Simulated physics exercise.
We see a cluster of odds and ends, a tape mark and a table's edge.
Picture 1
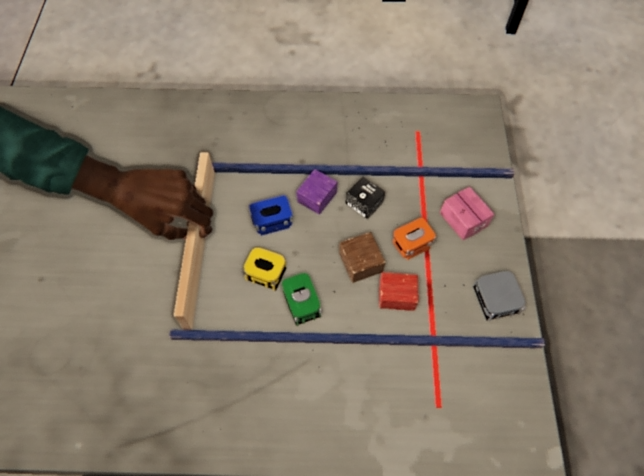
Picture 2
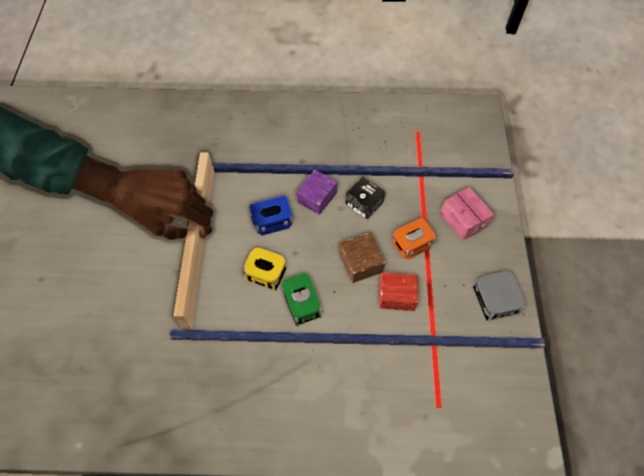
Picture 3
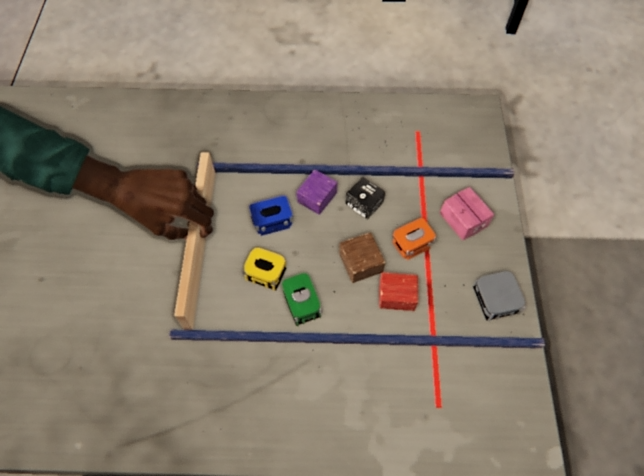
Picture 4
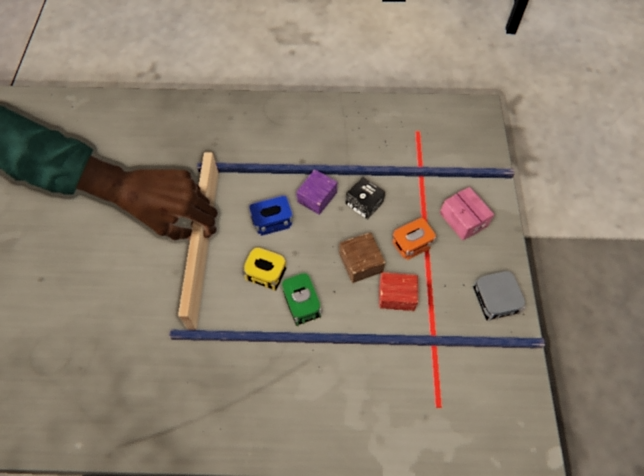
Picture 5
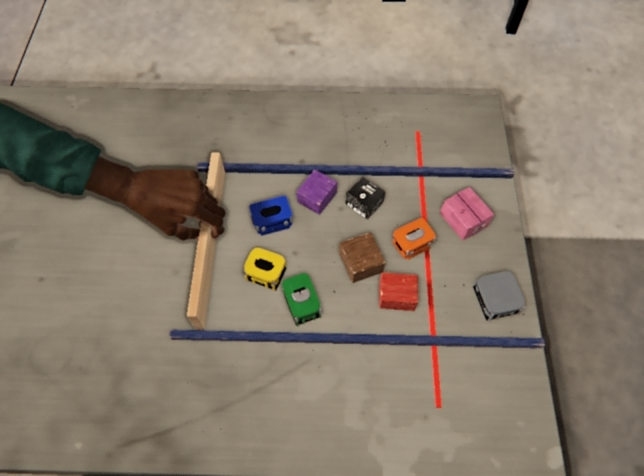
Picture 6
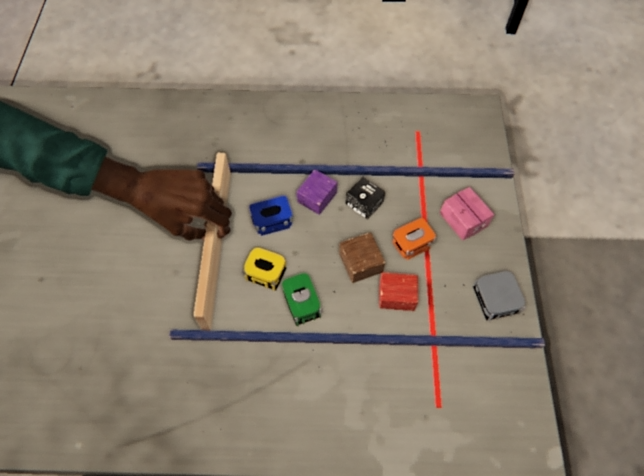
A hand in a green sleeve grips a pale wooden board at the left of a grey tabletop, seen from above. Between two dark blue strips lie small blue, yellow, green, purple, black, brown, red and orange objects, with pink and grey ones right of a red line. The hand holds still, then slides the board slightly rightward, while the objects and camera stay still.
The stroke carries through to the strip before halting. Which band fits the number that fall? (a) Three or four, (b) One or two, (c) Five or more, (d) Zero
d.
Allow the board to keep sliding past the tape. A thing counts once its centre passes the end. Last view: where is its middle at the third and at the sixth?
The middle is at about (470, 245), later at about (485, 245).
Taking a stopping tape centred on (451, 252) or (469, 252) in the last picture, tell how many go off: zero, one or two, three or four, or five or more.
Well, the first gives one or two and the second gives either one or two.
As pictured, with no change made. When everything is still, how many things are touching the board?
Contact count: 4.
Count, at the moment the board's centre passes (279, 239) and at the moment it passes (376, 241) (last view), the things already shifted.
Counts: 2 and 9.
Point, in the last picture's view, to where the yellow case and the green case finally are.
Yellow case: (447, 268); green case: (447, 306).
Soon after, none off yet; grey case at rest near (498, 296); pink box at rest near (466, 214); orange case at rest near (413, 240).
In the end, the number that fall off is zero.
